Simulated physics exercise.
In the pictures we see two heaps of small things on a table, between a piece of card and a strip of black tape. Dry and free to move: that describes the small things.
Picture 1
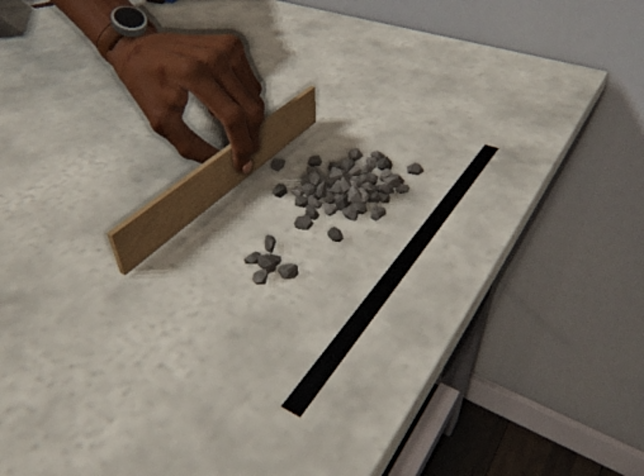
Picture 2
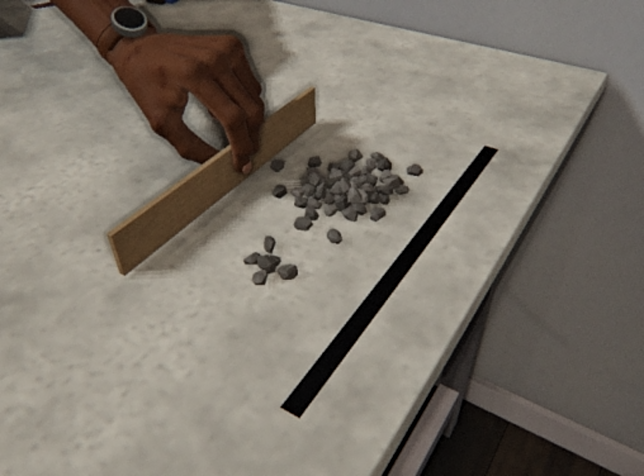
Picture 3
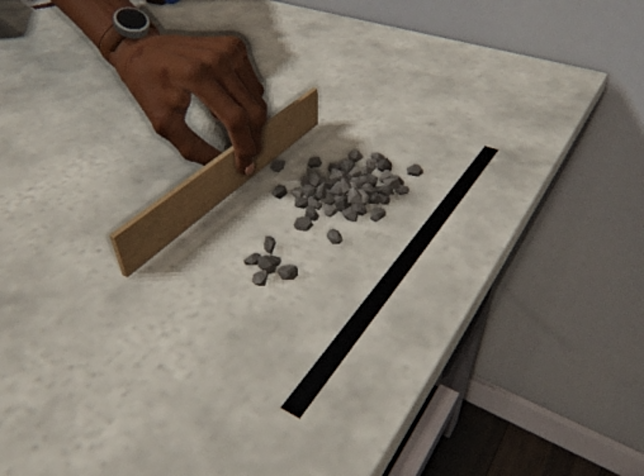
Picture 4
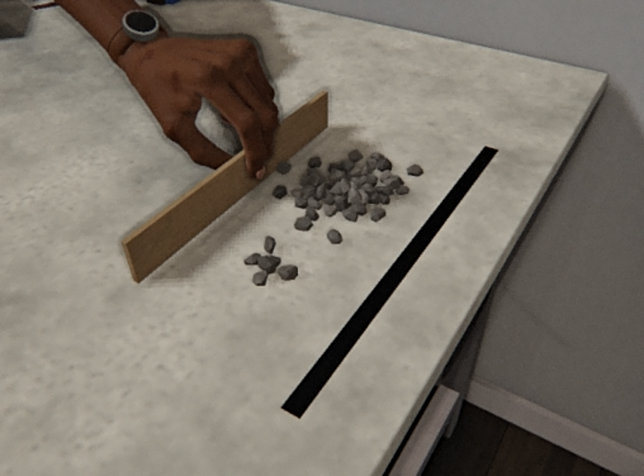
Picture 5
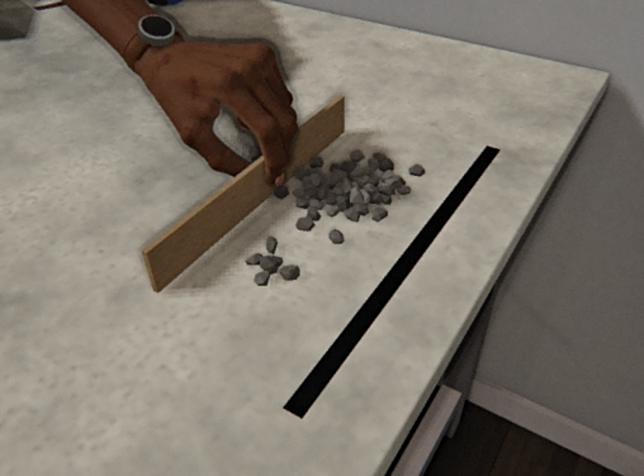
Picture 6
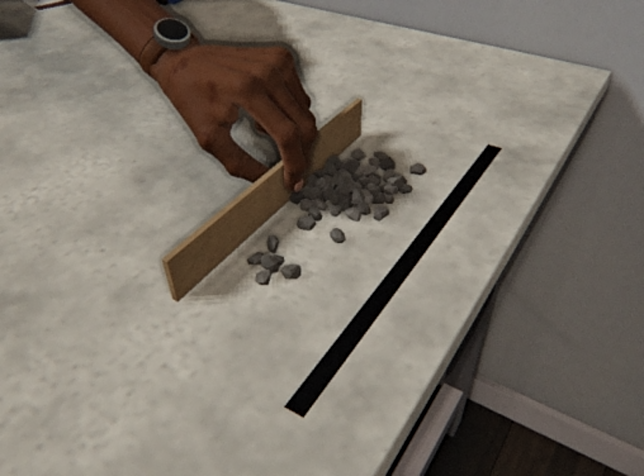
A dark-skinned hand wearing a round-faced watch grips an upright tan strip of card on a pale, mottled tabletop, seen from above at an angle. Two heaps of grey gravel, a small one nearer and a larger one behind, lie between the card and a black tape strip near the right edge. The hand holds still, then slides the card slowly rightward, nudging some gravel, while the view stays practically steady.
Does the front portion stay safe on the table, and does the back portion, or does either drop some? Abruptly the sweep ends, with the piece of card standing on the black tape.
Result: The front portion will all make it and stay up, the back portion won't all make it - some goes over.
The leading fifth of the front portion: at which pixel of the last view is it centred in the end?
Pretty much at (403, 326), I'd say.
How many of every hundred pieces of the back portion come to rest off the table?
Near 30 %.
Then, 0.38 s past the last view, piece of card still moving, near (352, 191); front portion all on the table, its front near (330, 289); back portion all on the table, its front near (470, 208).
Then, 0.79 s past the last view, piece of card stopped at the black tape; front portion all on the table, its front near (405, 327); back portion a small part over the edge.
Then, 1.07 s past the last view, piece of card stopped at the black tape; front portion all on the table, its front near (405, 326); back portion about a quarter over the edge.
Finally, piece of card stopped at the black tape; front portion all on the table, its front near (405, 326); back portion about a quarter over the edge.
